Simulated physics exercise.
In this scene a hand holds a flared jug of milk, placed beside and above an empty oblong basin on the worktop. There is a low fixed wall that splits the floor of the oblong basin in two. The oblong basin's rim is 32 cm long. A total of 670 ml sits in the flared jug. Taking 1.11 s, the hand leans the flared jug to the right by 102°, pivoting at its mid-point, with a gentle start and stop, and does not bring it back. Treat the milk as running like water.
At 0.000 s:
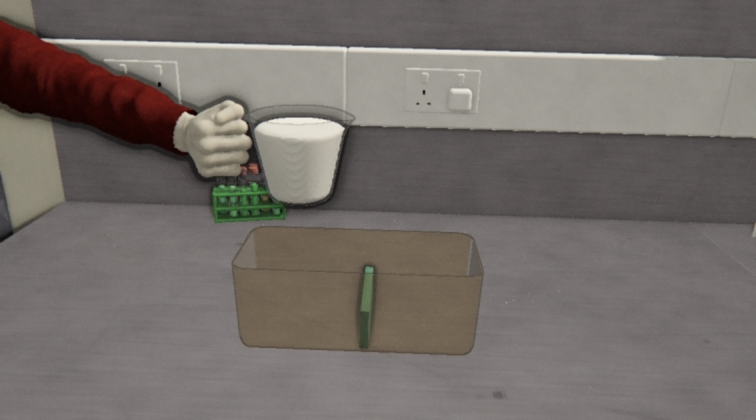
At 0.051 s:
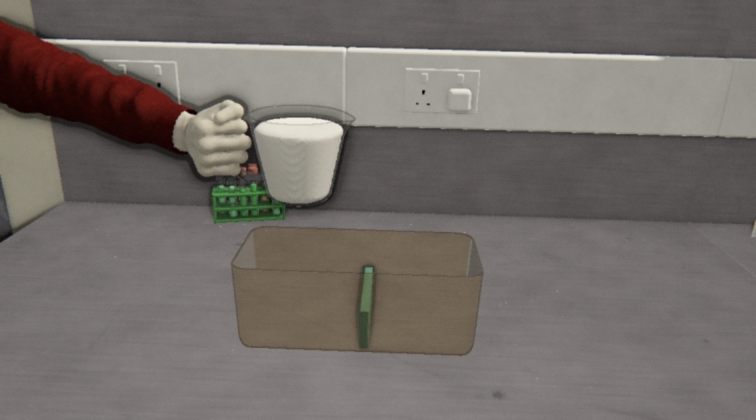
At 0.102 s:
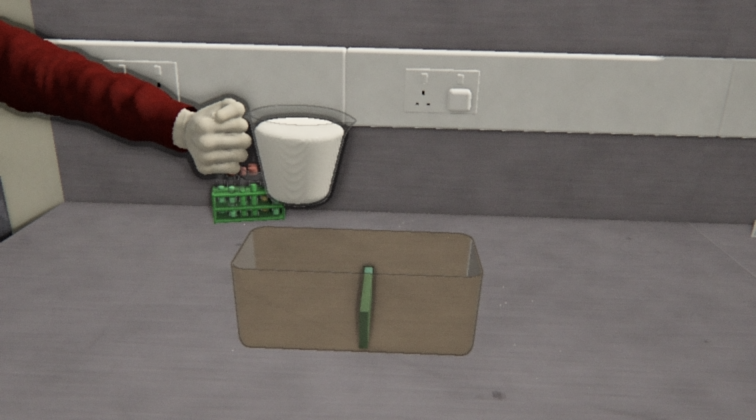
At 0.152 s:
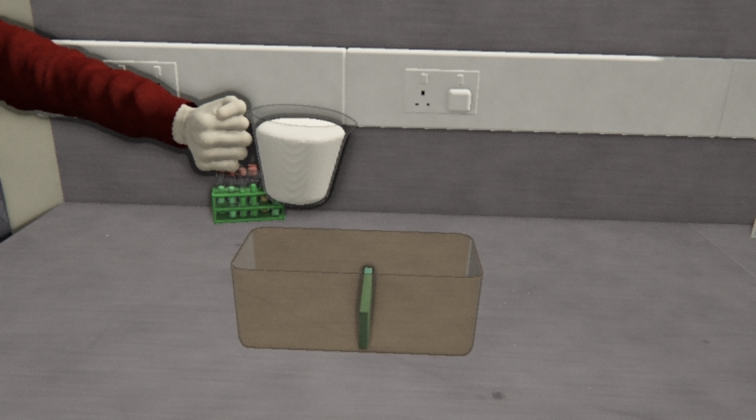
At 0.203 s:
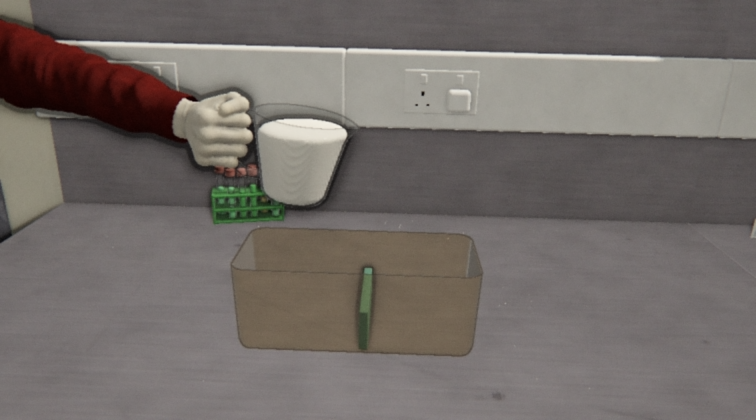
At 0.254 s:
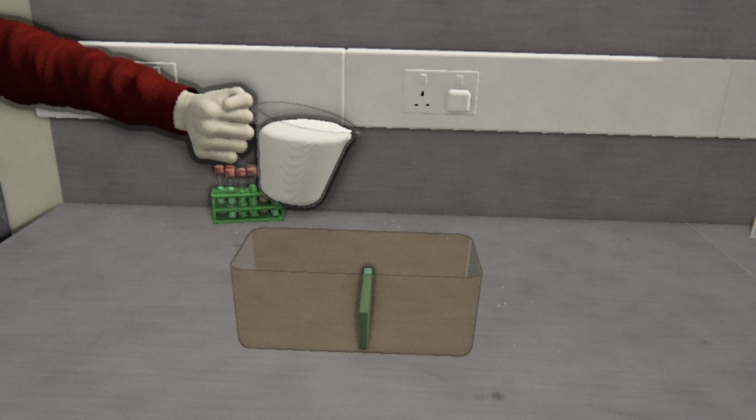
The clip opens on a gloved hand in a red sleeve beside a flared jug of white milk, above and to the left of an empty, see-through brownish oblong basin on a grey worktop. The jug stays almost upright at first, then leans slightly to the right, its milk still inside.
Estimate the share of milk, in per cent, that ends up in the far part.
About 96 per cent.
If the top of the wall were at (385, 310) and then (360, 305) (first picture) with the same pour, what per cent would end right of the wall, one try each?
Respectively 65 and 95 %.
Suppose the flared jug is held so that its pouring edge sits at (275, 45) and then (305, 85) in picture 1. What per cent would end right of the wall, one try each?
Try 1: 5 %; try 2: 35 %.
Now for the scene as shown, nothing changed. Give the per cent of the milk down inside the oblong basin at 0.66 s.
Around 10 percent.
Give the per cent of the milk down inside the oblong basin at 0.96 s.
Roughly 72 percent of it.
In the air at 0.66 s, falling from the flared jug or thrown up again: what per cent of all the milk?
Near 22 per cent of it all.
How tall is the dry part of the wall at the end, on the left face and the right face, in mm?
For the left, around 58 mm; for the right, around 24 mm.
By 0.66 s the tilt is 66° and 68 per cent is still to pour, 0 is left of the wall and 11 right of it.
By 0.96 s the tilt is 97° and 14 per cent is still to pour, 1 is left of the wall and 71 right of it.
By 1.27 s the tilt is 102° and 0 per cent is still to pour, 3 is left of the wall and 96 right of it.
By 1.61 s the tilt is 102° and 0 per cent is still to pour, 4 is left of the wall and 96 right of it.
At rest 4 per cent lies left of the wall, 96 right of it and 0 outside.
